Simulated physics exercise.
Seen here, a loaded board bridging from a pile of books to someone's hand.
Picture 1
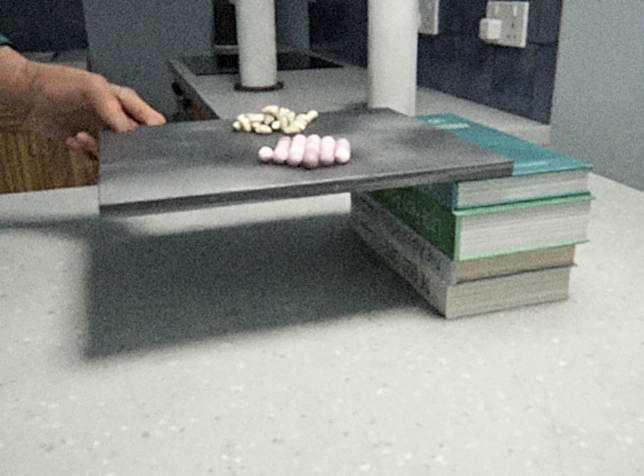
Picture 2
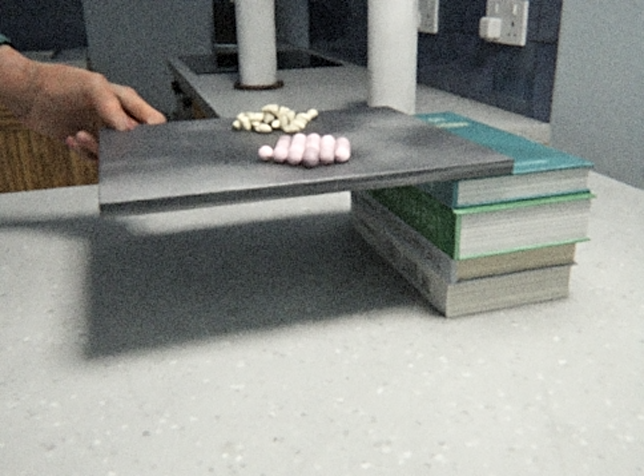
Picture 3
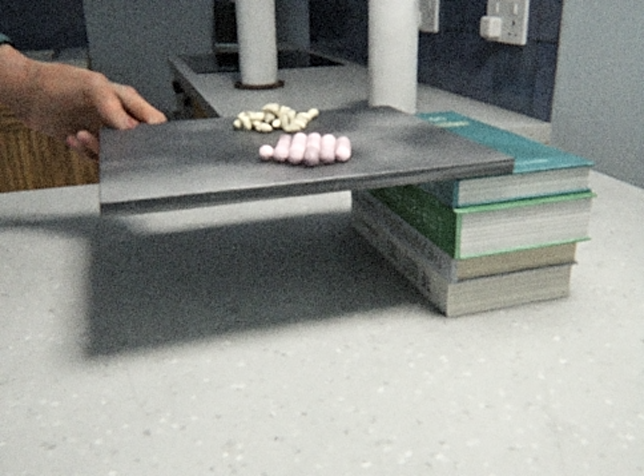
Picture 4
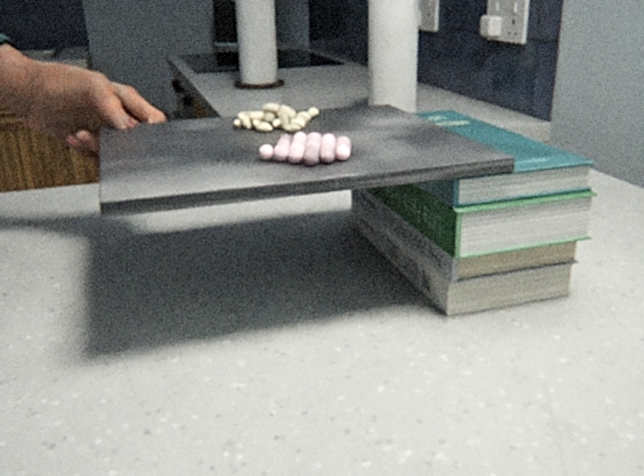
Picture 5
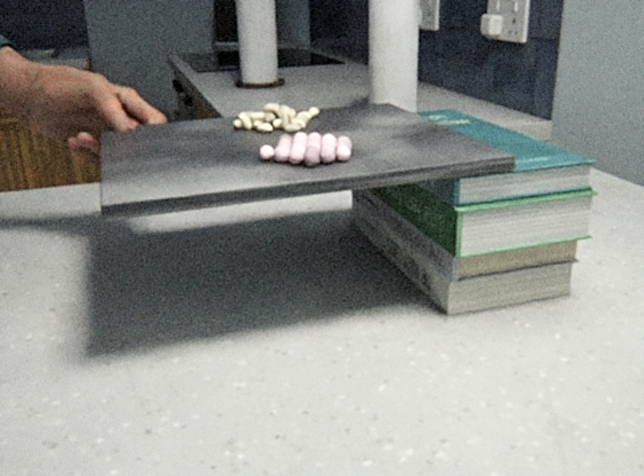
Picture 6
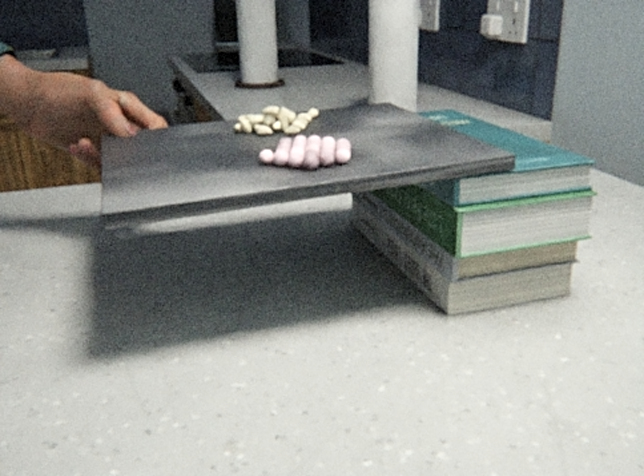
At the start, a hand on the left holds one end of a dark board level, its other end resting on a stack of books, with small pink pieces in front of some pale beans on top. Little changes until the held end dips very slightly, while both groups stay in place.
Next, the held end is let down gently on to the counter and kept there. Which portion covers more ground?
It's the nearer portion that goes farther.
Then, 0.65 s on from there, board sloping at 17°; near portion the bulk still on the board; far portion the whole lot still on the board.
Then, 1.21 s on from there, board sloping at 28°; near portion mostly up to a board's length out; far portion the bulk still on the board.
Then, 1.70 s on from there, board resting at 29°; near portion mostly one to two board lengths out, a little gone off the counter; far portion mostly at the foot of the board.
In the end, board resting at 29°; near portion mostly more than two board lengths out, near two thirds gone off the counter; far portion mostly at the foot of the board, only a few gone off the counter; the near portion has gone farther.
